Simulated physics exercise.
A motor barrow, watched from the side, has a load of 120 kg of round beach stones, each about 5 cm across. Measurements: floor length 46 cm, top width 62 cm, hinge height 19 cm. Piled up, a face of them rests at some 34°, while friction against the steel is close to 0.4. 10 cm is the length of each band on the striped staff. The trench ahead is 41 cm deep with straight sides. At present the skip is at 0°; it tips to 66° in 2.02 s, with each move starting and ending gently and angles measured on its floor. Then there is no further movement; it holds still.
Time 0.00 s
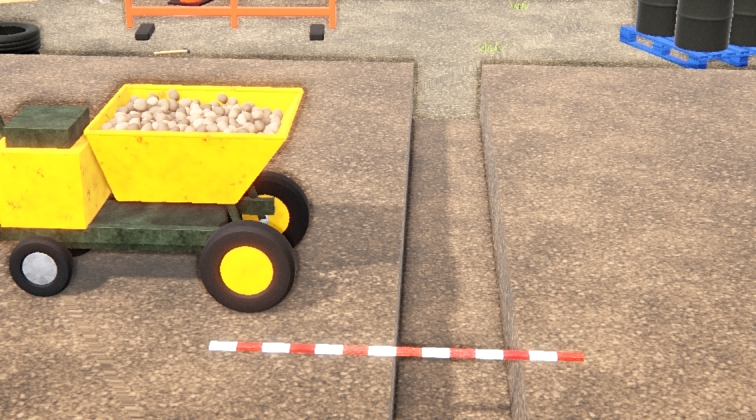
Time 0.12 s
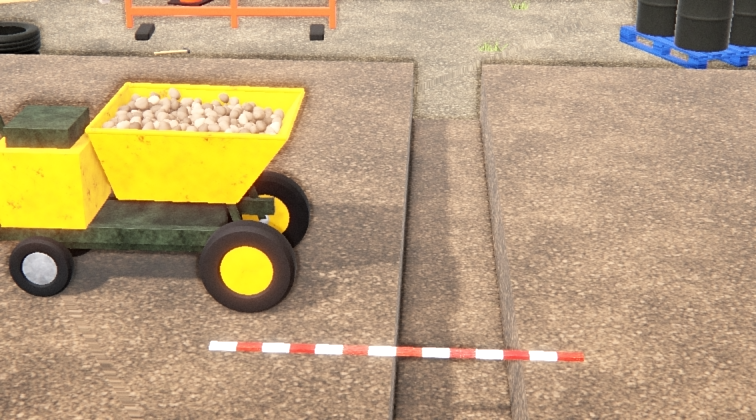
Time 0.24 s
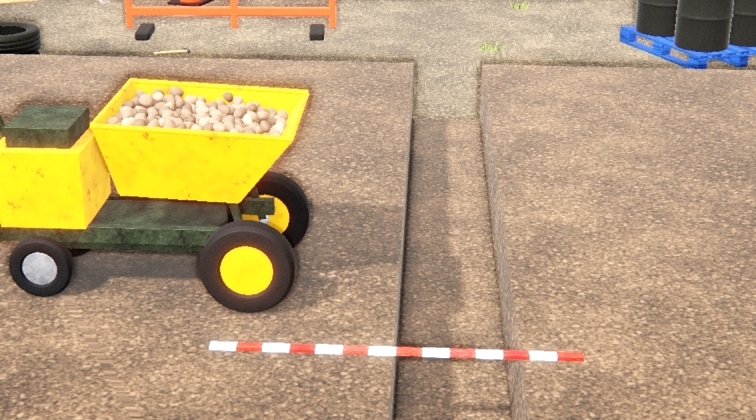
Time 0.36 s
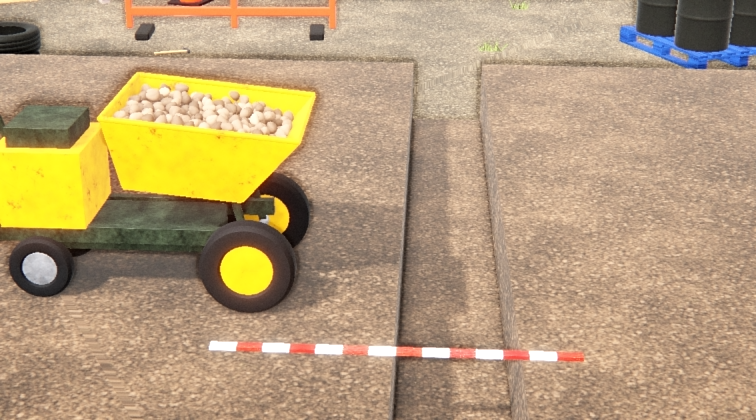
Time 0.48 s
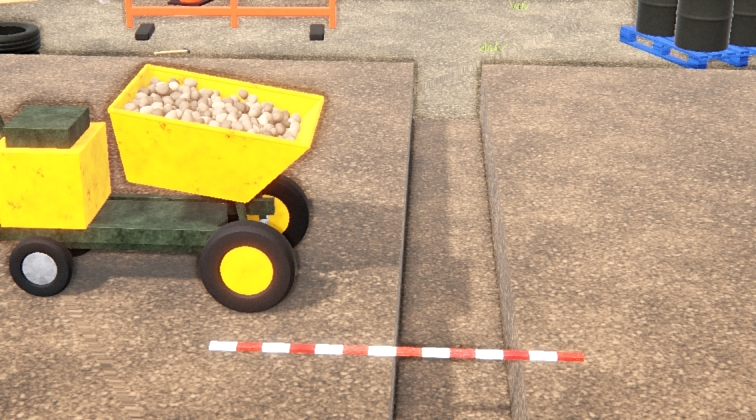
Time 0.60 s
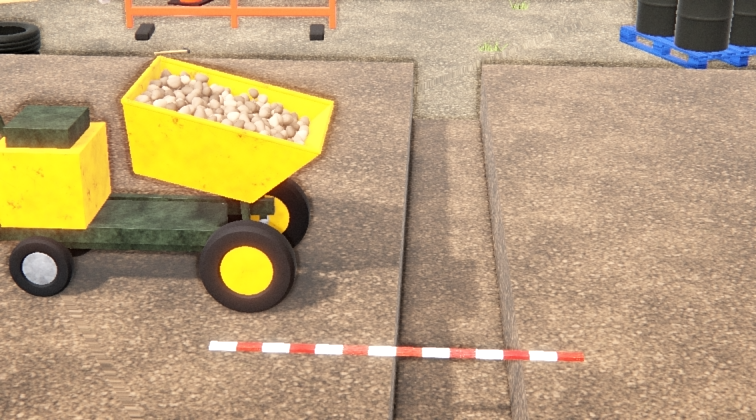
On a brown dirt surface with a narrow trench, a small yellow and dark green dumper stands still while its skip of round stones tilts gradually toward the right, its left side rising and the stones shifting slightly inside.
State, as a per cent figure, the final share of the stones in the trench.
The final share is about 100 per cent.
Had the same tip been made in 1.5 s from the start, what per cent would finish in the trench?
About 100 percent, I'd say.
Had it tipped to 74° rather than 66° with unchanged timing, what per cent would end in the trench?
About 100%.
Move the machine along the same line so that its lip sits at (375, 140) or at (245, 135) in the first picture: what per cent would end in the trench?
Roughly 55 per cent, then 90 per cent.
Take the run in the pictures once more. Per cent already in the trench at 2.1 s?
I'd say near 50 per cent at that time.
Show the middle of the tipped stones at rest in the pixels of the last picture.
In the last view, about (454, 358).
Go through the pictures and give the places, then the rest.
In the first picture, lip at (285, 137), floor tilted 0°, highest stones at (175, 107).
In the second picture, lip at (287, 138), floor tilted 1°, highest stones at (167, 106); the stones move at 0.1 m/s on average.
In the third picture, the skip is at 3°, its lip at (291, 139); the top of the load is at (171, 103); the stones move at 0.2 m/s on average.
In the fourth picture, the skip is at 6°, its lip at (299, 142); the top of the load is at (156, 99); the stones move at 0.3 m/s on average.
In the fifth picture, lip at (308, 146), floor tilted 9°, highest stones at (162, 90); the stones move at 0.3 m/s on average.
In the sixth picture, the skip is at 14°, its lip at (319, 152); the top of the load is at (166, 83); the stones move at 0.4 m/s on average.
After 1.5 s the floor is at 56°; 98 % in the skip, 2 % in the trench; the foremost stones are at (418, 243).
After 2.1 s the floor is at 66°; 51 % in the skip, 49 % in the trench; the foremost stones are at (505, 365).
After 2.5 s the floor is at 66°; 29 % in the skip, 71 % in the trench; the foremost stones are at (505, 360).
After 4.4 s the floor is at 66°; 0 % in the skip, 100 % in the trench; the foremost stones are at (500, 345).
